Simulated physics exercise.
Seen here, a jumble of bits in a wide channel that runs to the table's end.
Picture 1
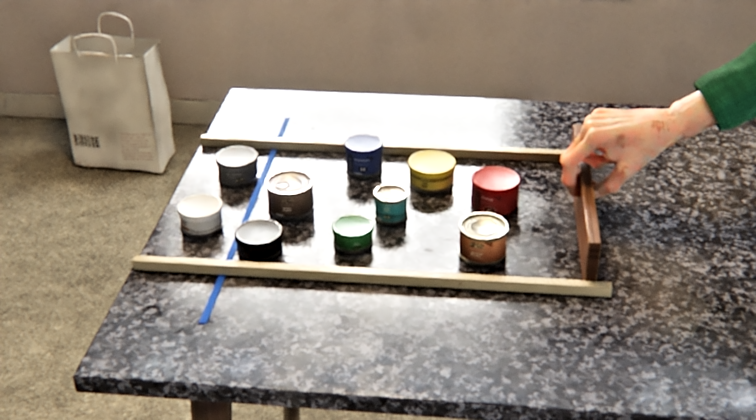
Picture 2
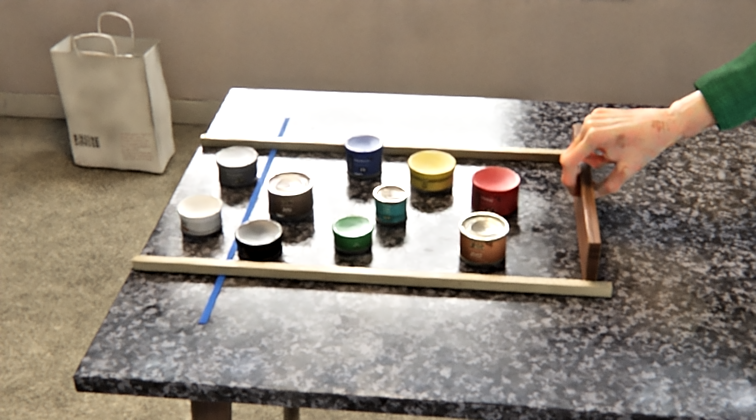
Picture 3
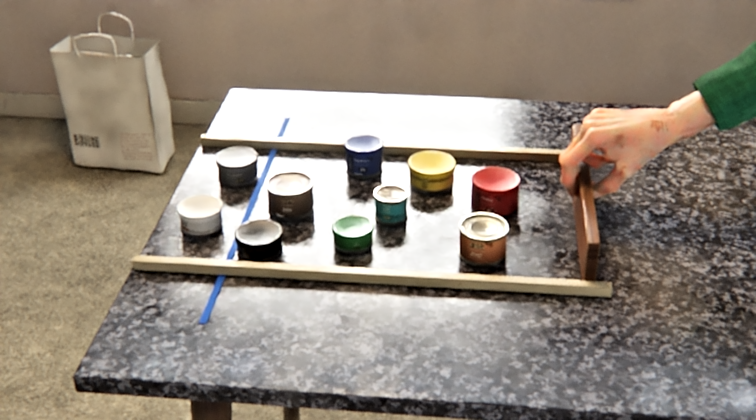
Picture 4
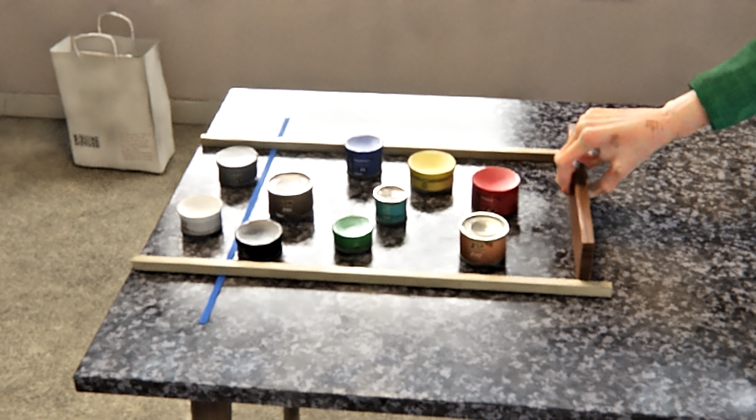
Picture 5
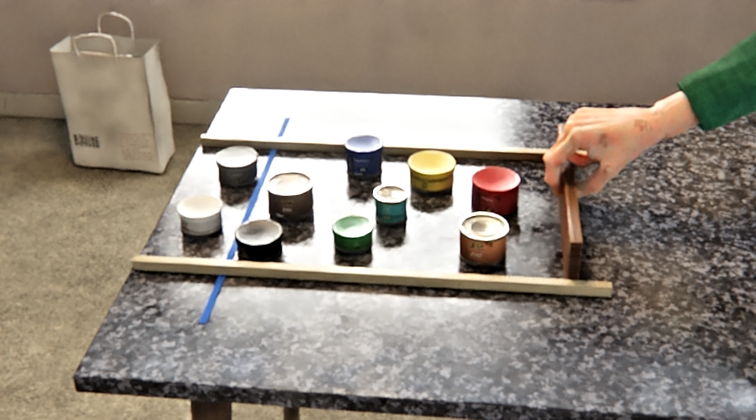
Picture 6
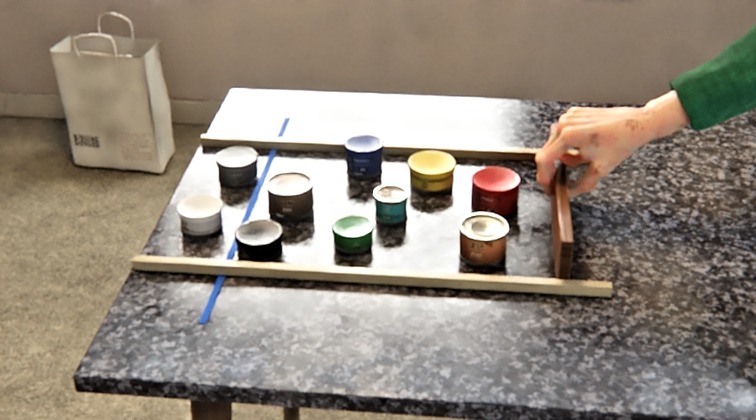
A hand slides an upright wooden board slightly left along a channel of motionless paint tins.
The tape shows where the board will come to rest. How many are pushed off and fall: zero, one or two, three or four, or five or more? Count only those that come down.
Here the number that fall off is one or two.
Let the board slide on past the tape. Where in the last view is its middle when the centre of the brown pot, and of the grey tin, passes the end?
At (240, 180) for the brown pot; at (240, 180) for the grey tin.
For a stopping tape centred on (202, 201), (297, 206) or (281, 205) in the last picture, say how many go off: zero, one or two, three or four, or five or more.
Taking them in turn, more than four; not one; not one.
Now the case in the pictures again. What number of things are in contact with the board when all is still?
It touches 4.
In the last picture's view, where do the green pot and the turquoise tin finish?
Near (190, 218) and (227, 212).
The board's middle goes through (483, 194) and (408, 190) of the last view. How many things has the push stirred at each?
First 2, then 6.
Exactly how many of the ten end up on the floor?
The count is 1.
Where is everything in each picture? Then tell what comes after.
In the first frame, white tin (201, 216); grey tin (237, 166); black tin (259, 240); board (584, 199); tape (252, 203).
In the second frame, grey tin (237, 167); turquoise tin (391, 205).
In the third frame, black tin (259, 240); yellow tin (432, 172).
In the fourth frame, white tin (201, 216); orange tin (483, 240).
In the fifth frame, grey tin (237, 167); red tub (495, 192).
In the sixth frame, white tin (201, 216); grey tin (237, 167); black tin (259, 240); board (559, 197); tape (252, 203).
Soon after, none off yet; white tin at rest near (201, 216); grey tin at rest near (237, 167); black tin at rest near (259, 240).
In the end, the number that fall off is one or two; gone, white tin.
